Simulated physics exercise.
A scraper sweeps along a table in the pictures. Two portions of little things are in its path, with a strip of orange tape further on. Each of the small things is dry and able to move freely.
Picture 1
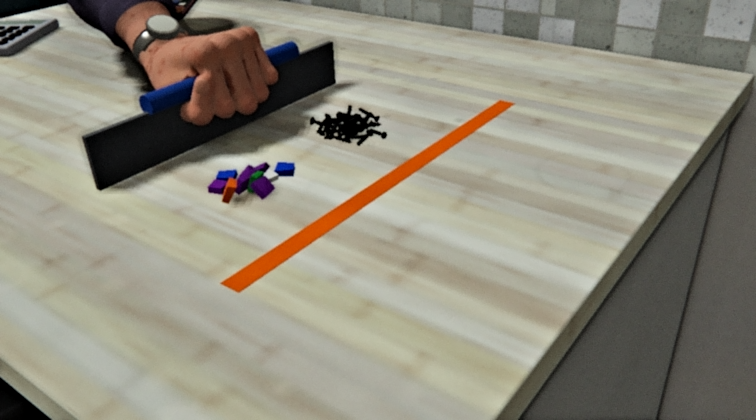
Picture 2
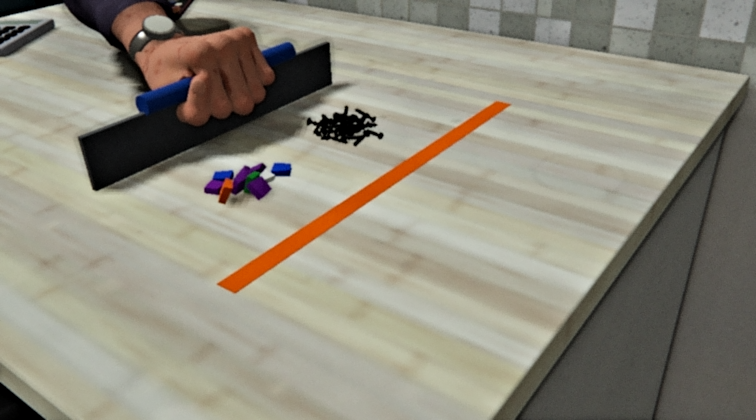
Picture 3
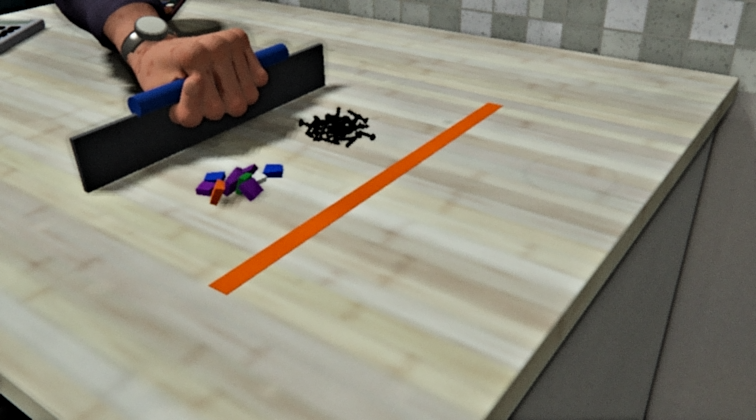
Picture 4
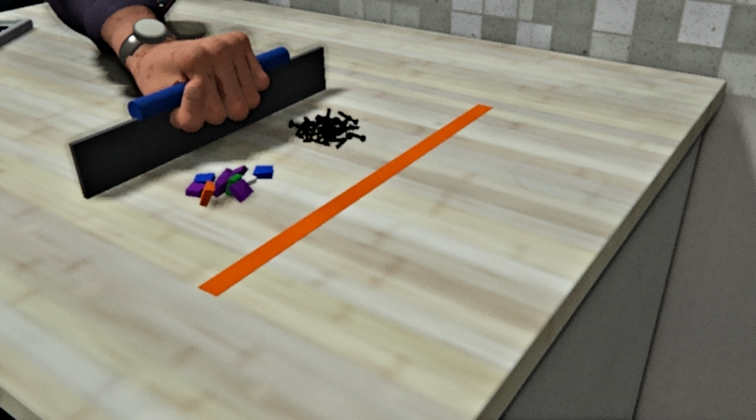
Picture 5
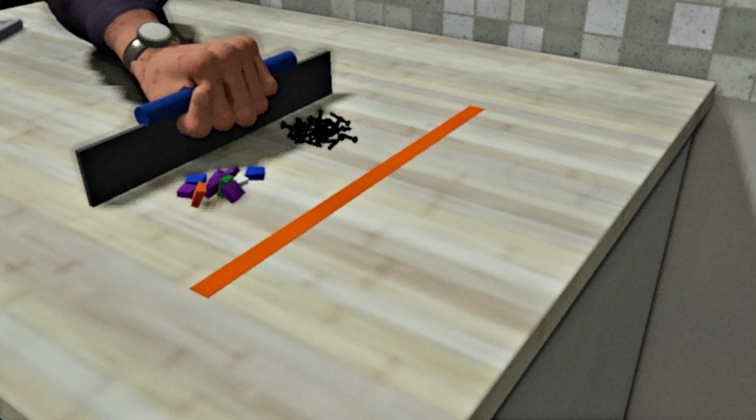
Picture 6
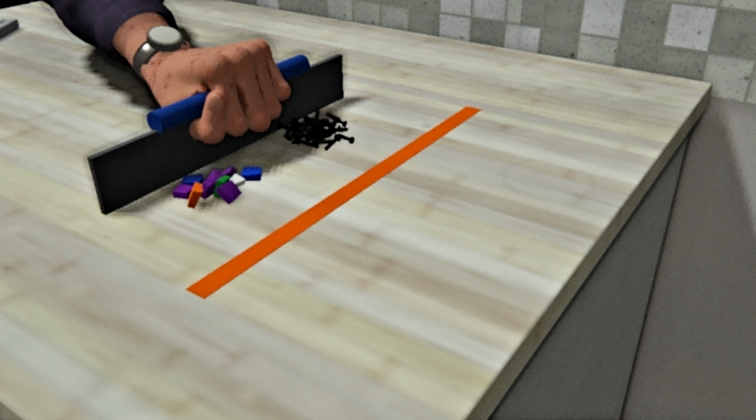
The footage shows a hand gripping the blue handle of a dark scraper beside colourful tiles and black screws on a pale tabletop, with orange tape beyond; the scraper stays nearly still, then moves slightly toward the two small piles.
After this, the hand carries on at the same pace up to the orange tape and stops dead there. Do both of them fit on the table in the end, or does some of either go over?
The nearer batch fits on the table; the farther batch fits on the table.
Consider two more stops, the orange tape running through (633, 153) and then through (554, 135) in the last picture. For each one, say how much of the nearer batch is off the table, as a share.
With the first stop around 90 % ends off the table, and with the second around 0 %.
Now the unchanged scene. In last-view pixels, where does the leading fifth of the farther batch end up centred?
It ends up centred around (442, 166).
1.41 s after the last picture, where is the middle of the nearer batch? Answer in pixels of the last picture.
Near (334, 231).
Then, 0.56 s on from there, scraper still moving, near (303, 114); nearer batch all on the table, its front near (282, 220); farther batch all on the table, its front near (377, 149).
Then, 1.13 s on from there, scraper stopped at the orange tape; nearer batch all on the table, its front near (357, 249); farther batch all on the table, its front near (441, 170).
In the end, scraper stopped at the orange tape; nearer batch all on the table, its front near (357, 249); farther batch all on the table, its front near (441, 170).
